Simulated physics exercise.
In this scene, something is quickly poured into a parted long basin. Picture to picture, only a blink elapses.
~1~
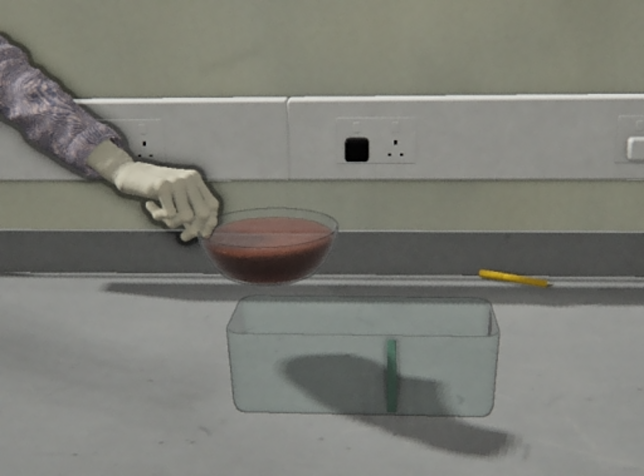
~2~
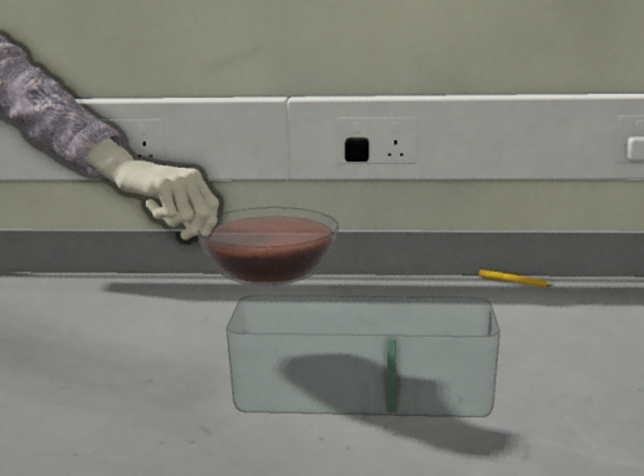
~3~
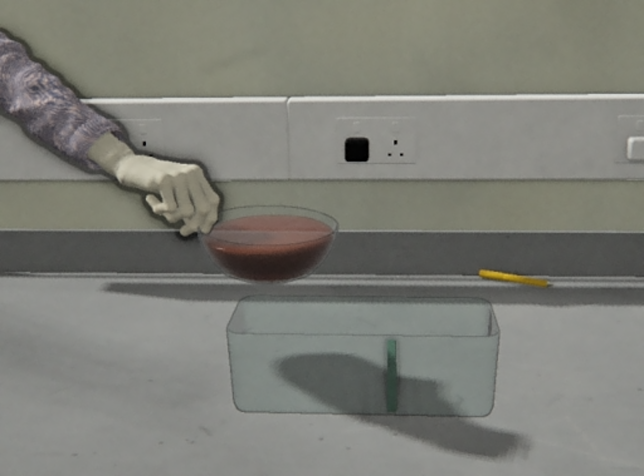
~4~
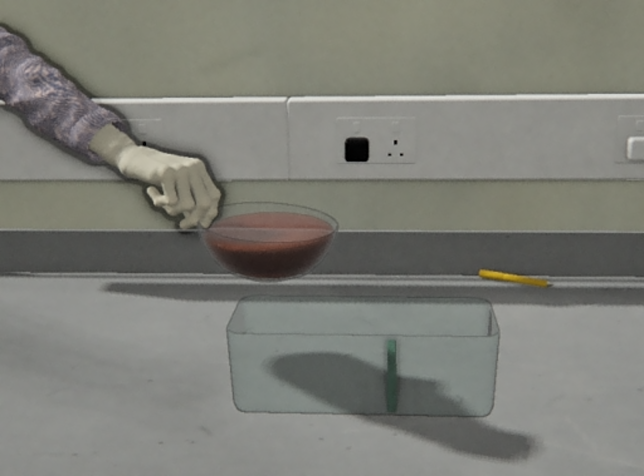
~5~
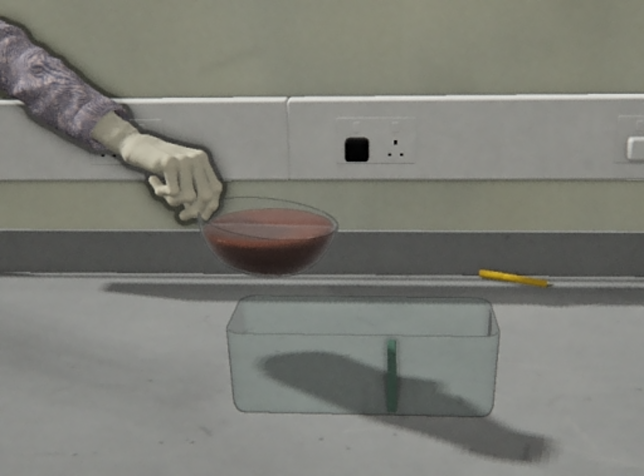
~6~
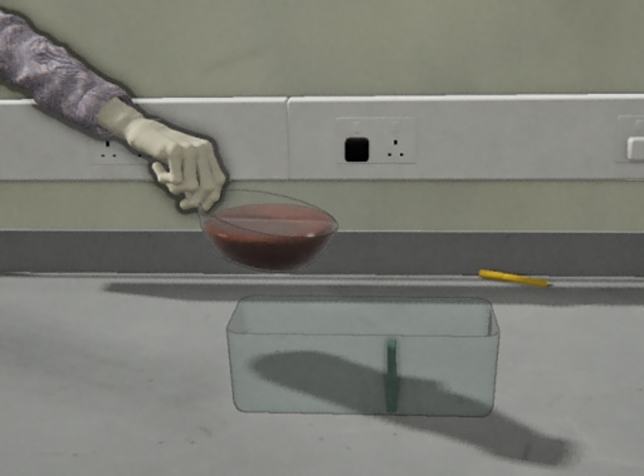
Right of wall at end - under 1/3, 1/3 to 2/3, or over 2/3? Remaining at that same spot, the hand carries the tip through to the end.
Looks to me like the right side of the wall gets upwards of two thirds.
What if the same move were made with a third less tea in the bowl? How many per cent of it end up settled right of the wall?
Roughly 90 in a hundred.
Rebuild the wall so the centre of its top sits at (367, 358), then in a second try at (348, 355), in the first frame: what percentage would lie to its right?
First some 85, then 90 per cent.
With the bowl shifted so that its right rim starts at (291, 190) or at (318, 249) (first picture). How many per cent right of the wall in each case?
You'd get 50 percent from the first and 60 percent from the second.
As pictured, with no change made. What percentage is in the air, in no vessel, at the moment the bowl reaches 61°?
Roughly 40 in a hundred.
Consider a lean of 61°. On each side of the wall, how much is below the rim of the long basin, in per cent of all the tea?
The left part holds close to 5 per cent, the right part close to 15.
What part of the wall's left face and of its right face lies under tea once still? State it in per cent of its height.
Once it settles, the left reaches around 20 and the right around 100.
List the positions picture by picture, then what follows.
In the first picture, tilt 0°; pouring edge (338, 228); surface from (204, 233) to (335, 234); the long basin's rim runs from (234, 315) to (494, 318); the wall's top is at (392, 360).
In the second picture, tilt 1°; pouring edge (338, 228); surface from (204, 233) to (335, 233).
In the third picture, tilt 2°; pouring edge (338, 228); surface from (204, 231) to (336, 232).
In the fourth picture, tilt 5°; pouring edge (337, 228); surface from (205, 228) to (335, 229).
In the fifth picture, tilt 8°; pouring edge (337, 228); surface from (205, 223) to (336, 226).
In the sixth picture, tilt 13°; pouring edge (337, 228); surface from (206, 217) to (336, 225); 1 per cent is over the edge.
A moment on, the bowl is tipped part way and 36 per cent is still to pour, 5 is left of the wall and 17 right of it.
Next, the bowl is tipped on its side and 1 per cent is still to pour, 10 is left of the wall and 76 right of it.
Then the bowl is tipped right over and 0 per cent is still to pour, 14 is left of the wall and 80 right of it.
Later the bowl is tipped right over and 0 per cent is still to pour, 18 is left of the wall and 76 right of it.
Finally, 19 per cent lies left of the wall, 75 right of it and 6 outside.
